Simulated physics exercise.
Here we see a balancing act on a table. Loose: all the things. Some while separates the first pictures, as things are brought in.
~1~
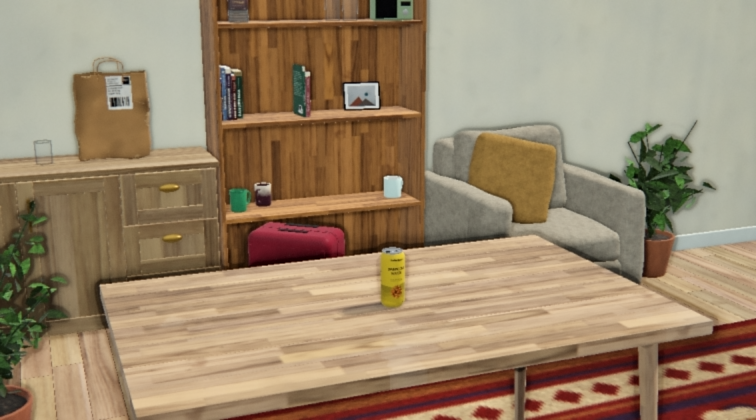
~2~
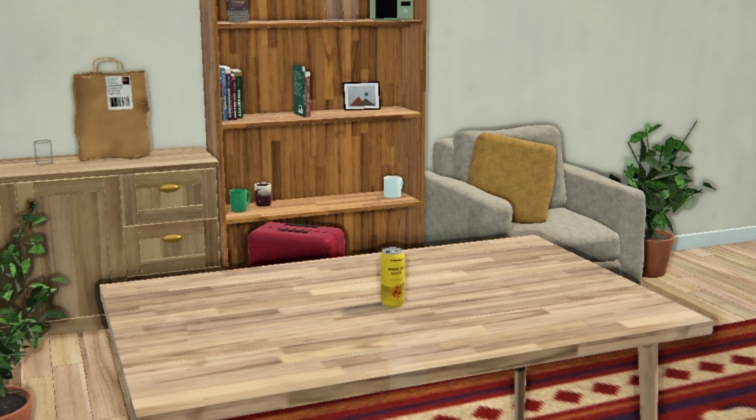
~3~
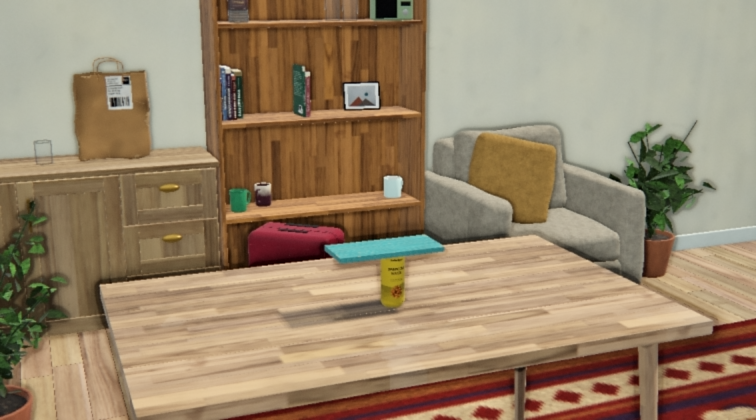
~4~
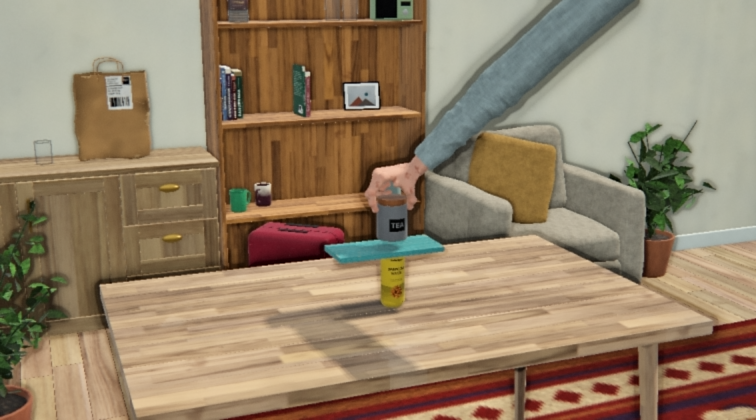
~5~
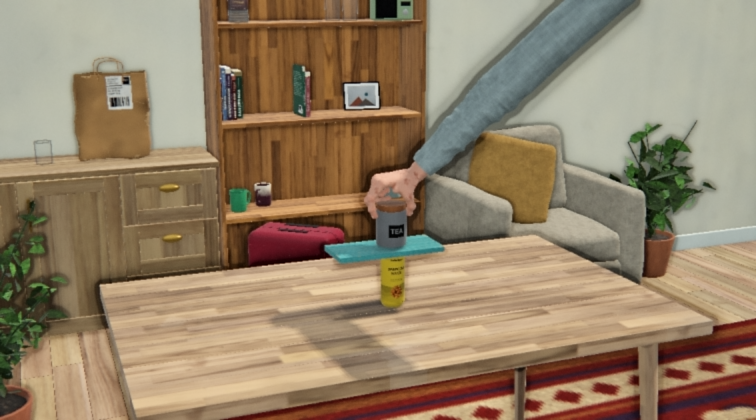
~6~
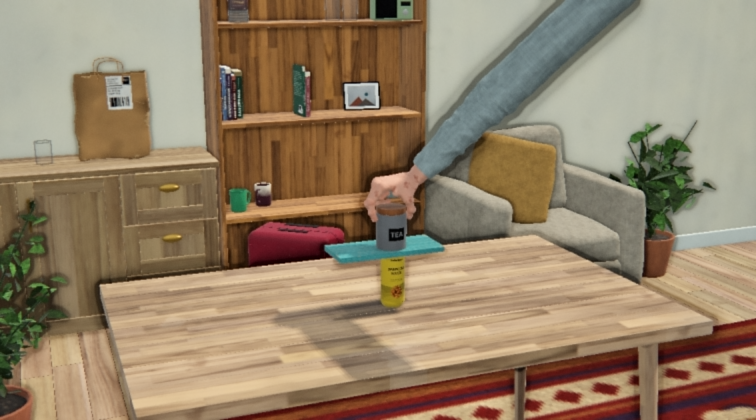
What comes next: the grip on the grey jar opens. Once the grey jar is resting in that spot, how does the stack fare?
It is going to be fine.
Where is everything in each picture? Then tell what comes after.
The last thing is not in view yet; yellow can (393, 278), in the first picture.
The last thing is not in view yet; yellow can (393, 278), in the second picture.
The last thing is not in view yet; yellow can (393, 278), in the third picture.
On its way; grey jar (392, 218); yellow can (393, 278), in the fourth picture.
On its way; grey jar (391, 223); yellow can (393, 278), in the fifth picture.
In place under the hand; grey jar (391, 227); yellow can (393, 278), in the sixth picture.
Then, 0.50 s later than the last frame, all is still.
Then, 1.30 s later than the last frame, grey jar resting near (391, 227).
When it is over, all 3 as before. End places, in pixels of the last picture, grey jar near (391, 227). The stack keeps its balance.
